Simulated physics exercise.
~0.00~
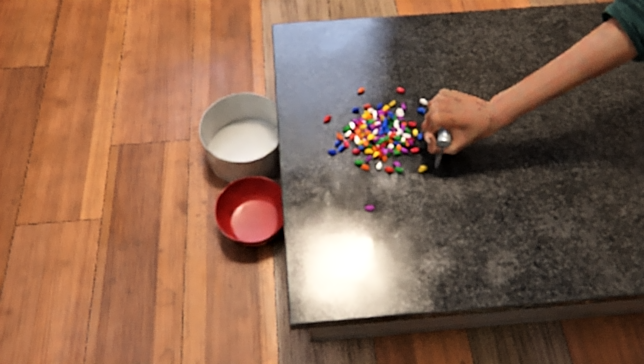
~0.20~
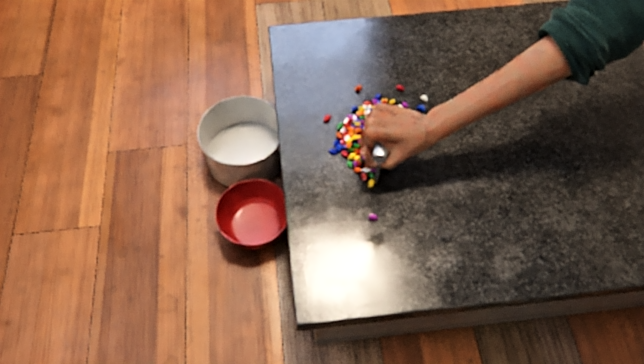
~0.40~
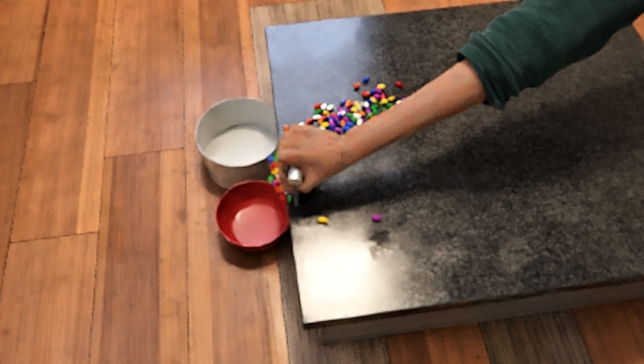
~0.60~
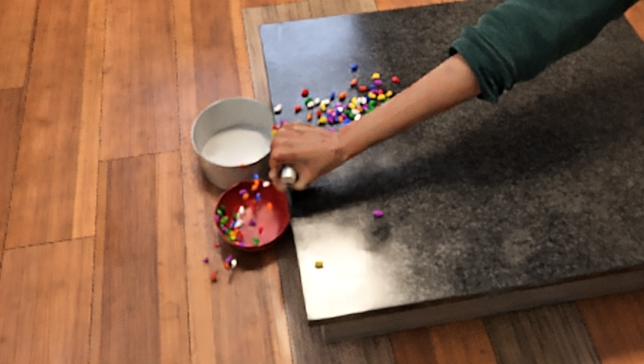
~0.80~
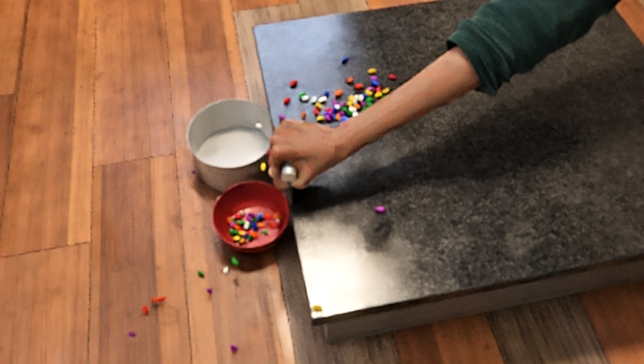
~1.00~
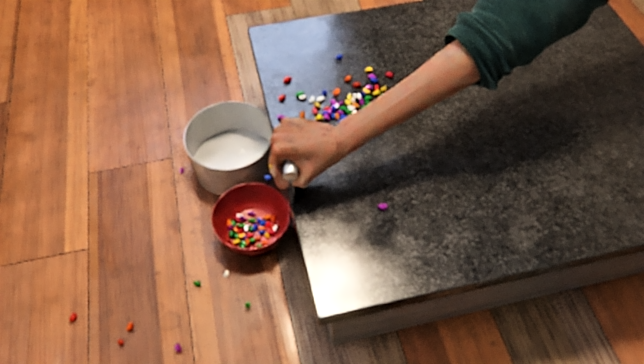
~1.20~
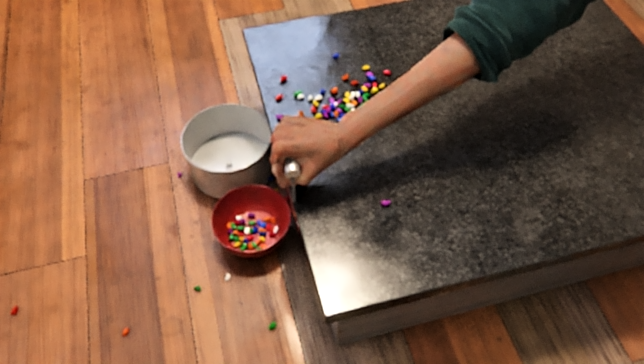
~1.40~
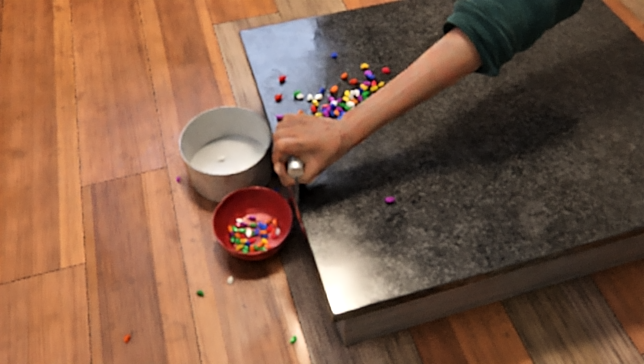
On a dark stone slab above a wooden floor, a hand swept a scraper leftward through a pile of colourful jelly beans and stopped at the edge; some landed in the red bowl, a few scattered across the floor, and many stayed on top.
